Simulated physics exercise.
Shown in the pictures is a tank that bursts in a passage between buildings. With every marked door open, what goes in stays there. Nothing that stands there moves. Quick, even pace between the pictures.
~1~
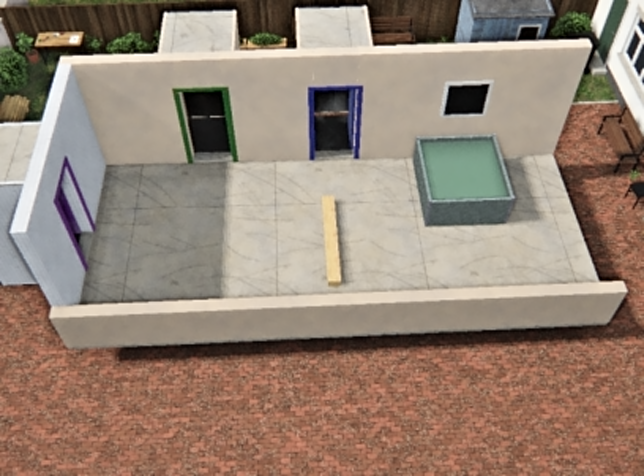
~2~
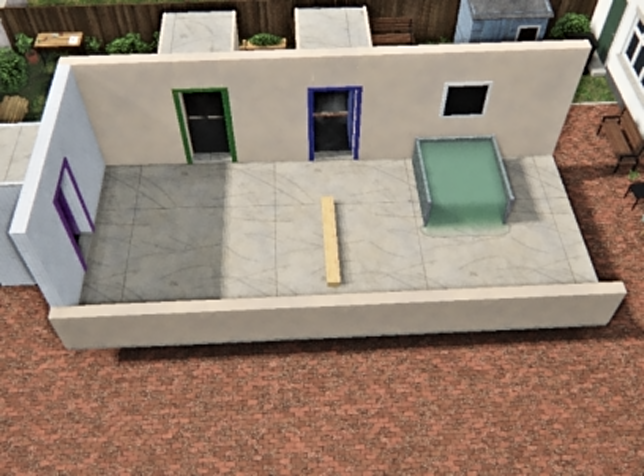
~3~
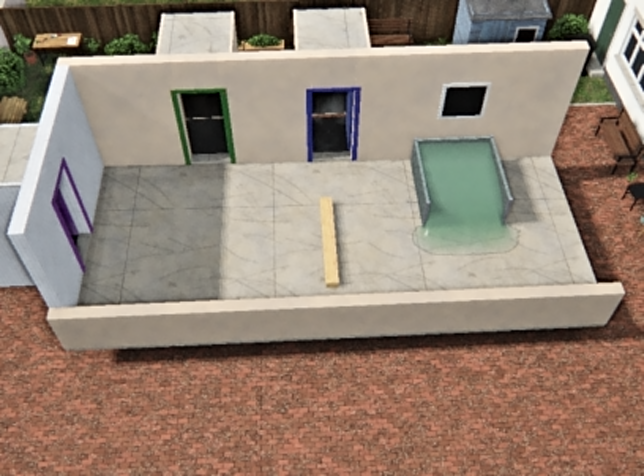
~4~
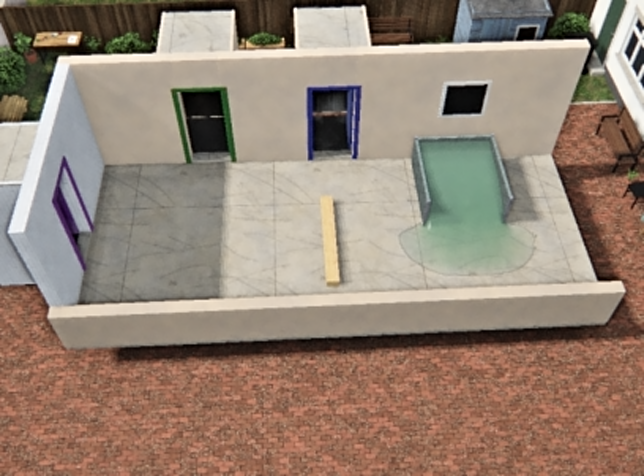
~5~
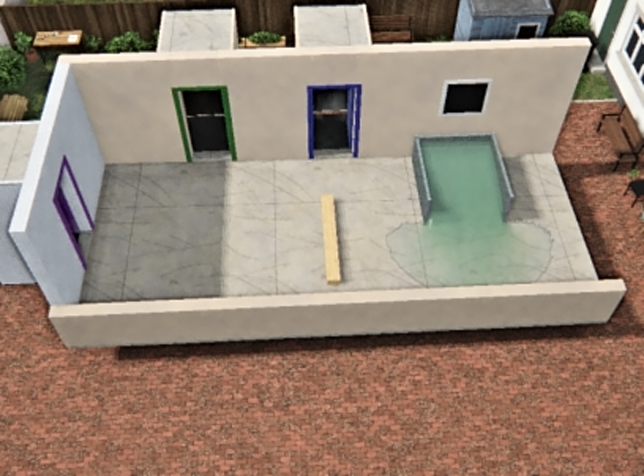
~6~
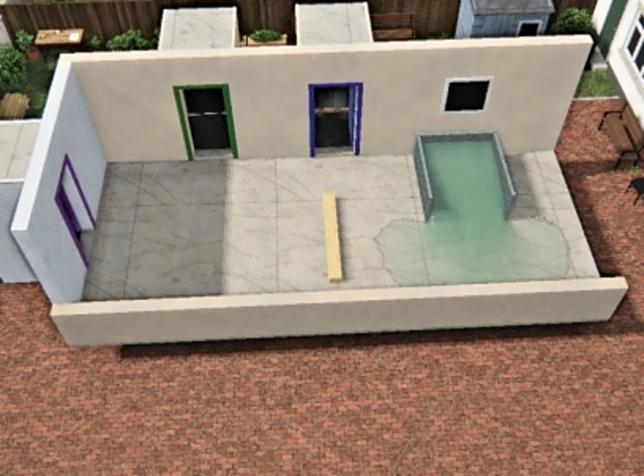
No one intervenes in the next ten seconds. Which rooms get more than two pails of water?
In the end green door: Never tops two buckets. Purple door: Never tops two buckets. Blue door: Never tops two buckets.
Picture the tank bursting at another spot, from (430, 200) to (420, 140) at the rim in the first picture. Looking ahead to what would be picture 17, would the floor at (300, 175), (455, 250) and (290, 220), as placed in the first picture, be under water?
Soaked, untouched, soaked.
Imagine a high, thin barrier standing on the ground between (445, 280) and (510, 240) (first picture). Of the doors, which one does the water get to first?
My answer is the one in blue.
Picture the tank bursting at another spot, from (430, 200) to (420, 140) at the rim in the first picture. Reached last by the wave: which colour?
Last in line is the one in purple.
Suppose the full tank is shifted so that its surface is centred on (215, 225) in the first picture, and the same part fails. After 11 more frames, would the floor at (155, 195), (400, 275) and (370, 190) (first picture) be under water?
Result: Spared; inundated; spared.
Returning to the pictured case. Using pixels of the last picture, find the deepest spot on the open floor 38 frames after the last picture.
Roughly at pixel (392, 156).
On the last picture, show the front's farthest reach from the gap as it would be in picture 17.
The wet point farthest out is around (268, 314).
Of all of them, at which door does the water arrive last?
Answer: The green door.
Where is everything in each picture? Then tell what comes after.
In the first picture, the tank at (463, 170) is whole and still.
In the second picture, the front is at (425, 232), out from the gap at (466, 217).
In the third picture, water pours out at (464, 218) and has run to (420, 245).
In the fourth picture, water pours out at (465, 218) and has run to (529, 251).
In the fifth picture, the front is at a hidden place, out from the gap at (465, 217).
In the sixth picture, water pours out at (467, 215) and has run to a hidden place.
A moment on, water covers 20 % of the floor; the green door not reached, the purple door not reached, the blue door not reached.
Next, water covers 25 % of the floor; the green door not reached, the purple door not reached, the blue door not reached.
Then, water covers 45 % of the floor; the green door not reached, the purple door not reached, the blue door not reached.
Later, water covers 70 % of the floor; the green door not reached, the purple door under two buckets in, the blue door under two buckets in.
In the end, water covers 65 % of the floor; the green door wet at the sill, nothing in, the purple door under two buckets in, the blue door under two buckets in.
